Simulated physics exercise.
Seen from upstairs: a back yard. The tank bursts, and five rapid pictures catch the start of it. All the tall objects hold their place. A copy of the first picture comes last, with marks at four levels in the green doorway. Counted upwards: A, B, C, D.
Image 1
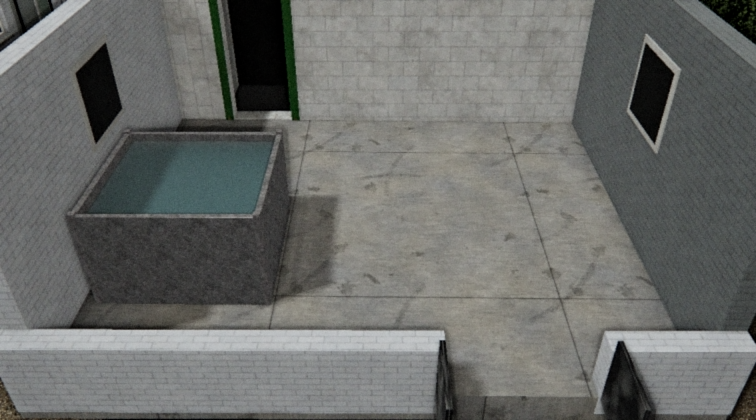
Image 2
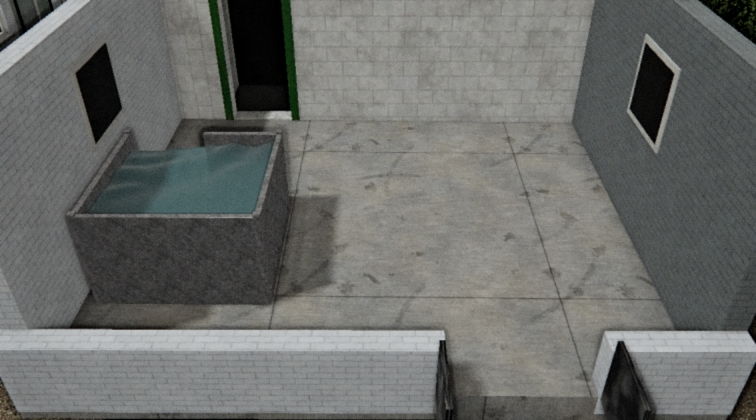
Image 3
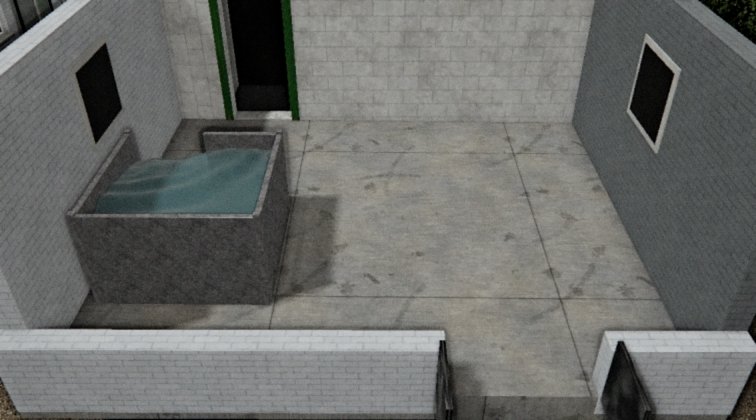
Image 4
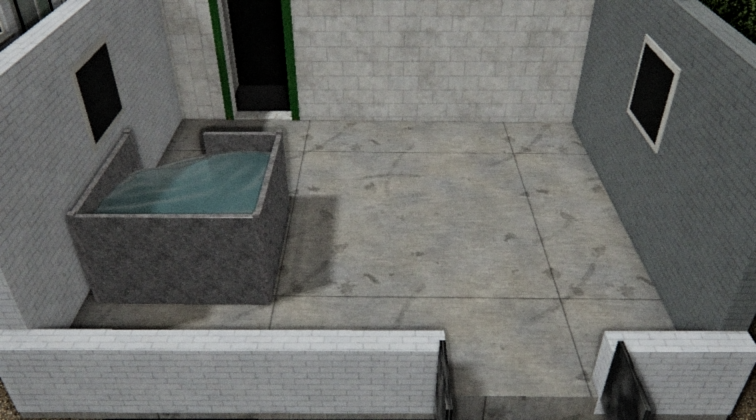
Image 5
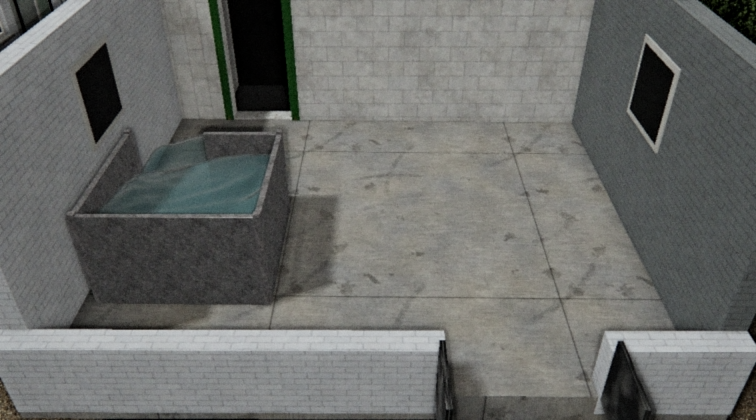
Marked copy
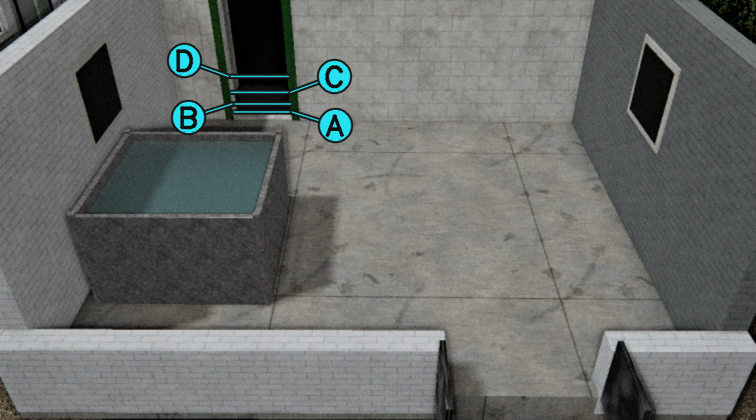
Walled back yard with a grey tank of still water, a gap opening in its far side and the surface heaving unevenly.
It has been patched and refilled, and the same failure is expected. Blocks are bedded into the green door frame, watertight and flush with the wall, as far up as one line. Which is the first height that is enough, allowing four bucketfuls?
That is mark C.
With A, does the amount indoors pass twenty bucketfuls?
Yes, clearly.
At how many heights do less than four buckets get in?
Two.
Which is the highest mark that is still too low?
B it is.
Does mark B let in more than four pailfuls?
Yes, it does.
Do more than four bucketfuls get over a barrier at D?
No, that is safe.
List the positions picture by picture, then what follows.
Water in the tank at rest, its middle at (187, 177); foot of the green doorway at (263, 120); open gate at (525, 327), in the first picture.
Water covers 1 % of the ground, its front hidden from here, in the second picture.
Water covers 3 % of the ground, its front hidden from here, in the third picture.
Water covers 6 % of the ground, its front hidden from here, in the fourth picture.
In the fifth picture, 10 % of the ground under water, visible out to (210, 135).
In cyan, A at (262, 111); B at (261, 103); C at (260, 92); D at (258, 76); from the bottom up A, B, C, D.
With A, dozens of bucketfuls pour in.
With B, about 14 bucketfuls get in.
With C, a bucket or two gets in.
With D, nothing gets over.
